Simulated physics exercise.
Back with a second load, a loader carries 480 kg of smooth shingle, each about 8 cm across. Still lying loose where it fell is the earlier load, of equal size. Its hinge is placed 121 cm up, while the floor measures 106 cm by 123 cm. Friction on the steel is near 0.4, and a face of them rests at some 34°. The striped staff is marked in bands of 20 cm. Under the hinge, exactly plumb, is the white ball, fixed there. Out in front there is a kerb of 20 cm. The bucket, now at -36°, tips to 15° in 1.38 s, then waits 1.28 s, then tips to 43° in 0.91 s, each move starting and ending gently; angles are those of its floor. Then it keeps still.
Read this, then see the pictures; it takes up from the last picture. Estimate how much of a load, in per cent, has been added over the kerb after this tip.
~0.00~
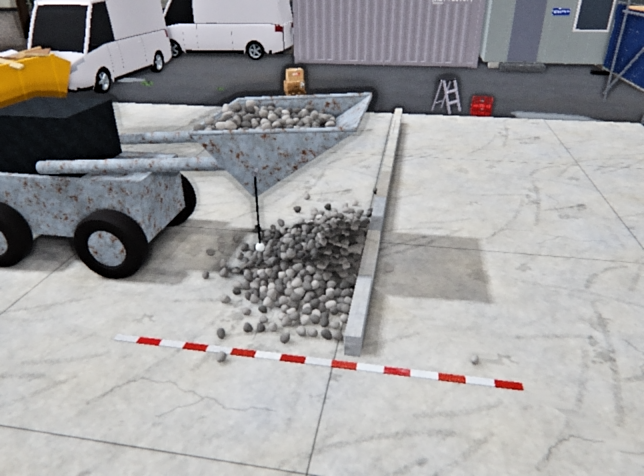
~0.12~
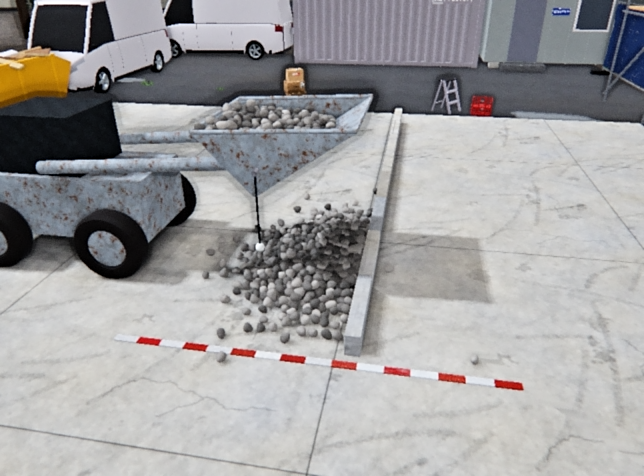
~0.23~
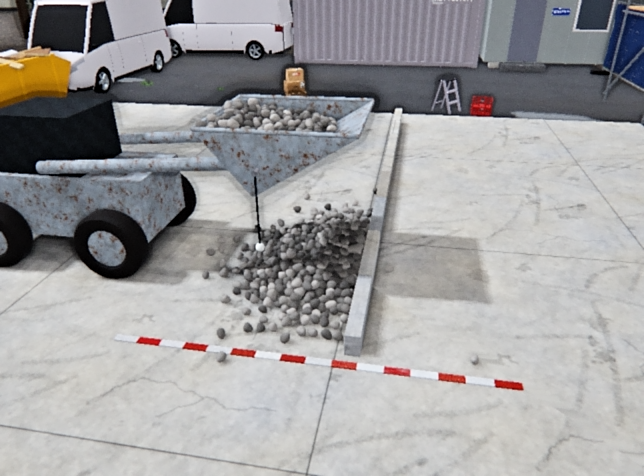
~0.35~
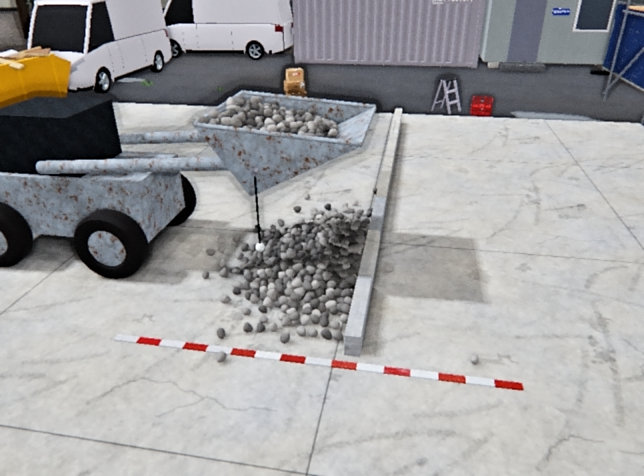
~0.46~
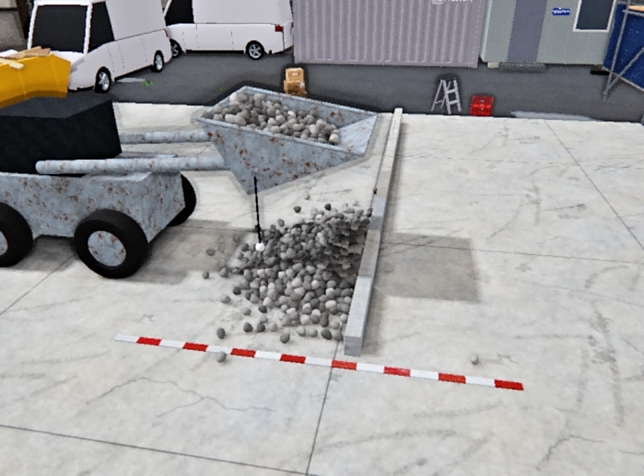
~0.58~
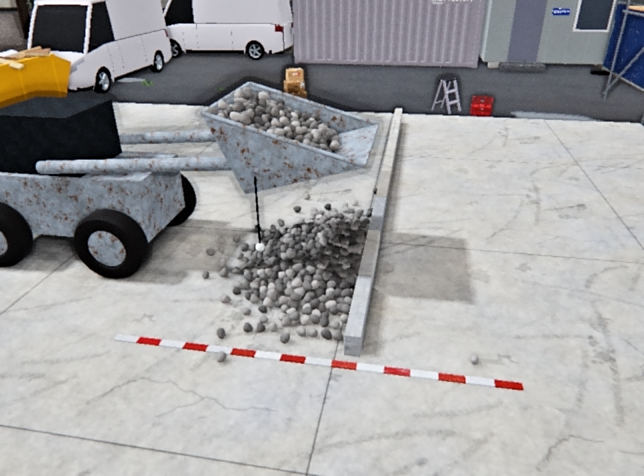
Roughly 79 per cent of a load has been added.
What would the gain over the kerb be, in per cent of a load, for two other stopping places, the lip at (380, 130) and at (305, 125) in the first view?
First place about 95 %, second about 25 %.
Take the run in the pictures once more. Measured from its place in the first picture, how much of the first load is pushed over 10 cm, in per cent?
Roughly 0 % of them.
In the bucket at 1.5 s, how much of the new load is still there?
Close to 100 in a hundred.
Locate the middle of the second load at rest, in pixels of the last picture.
(401, 262).
After 1.0 s the floor is at 7°; in per cent of one load, 100 in the bucket, 100 on this side of the kerb; the foremost stones are at (374, 272).
After 1.5 s the floor is at 15°; in per cent of one load, 98 in the bucket, 102 on this side of the kerb; the foremost stones are at (384, 217).
After 4.0 s the floor is at 43°; in per cent of one load, 0 in the bucket, 121 on this side of the kerb, 79 over the kerb; the foremost stones are at (526, 298).
After 6.7 s the floor is at 43°; in per cent of one load, 0 in the bucket, 120 on this side of the kerb, 80 over the kerb; the foremost stones are at (526, 298). Net gain over the kerb, 79.
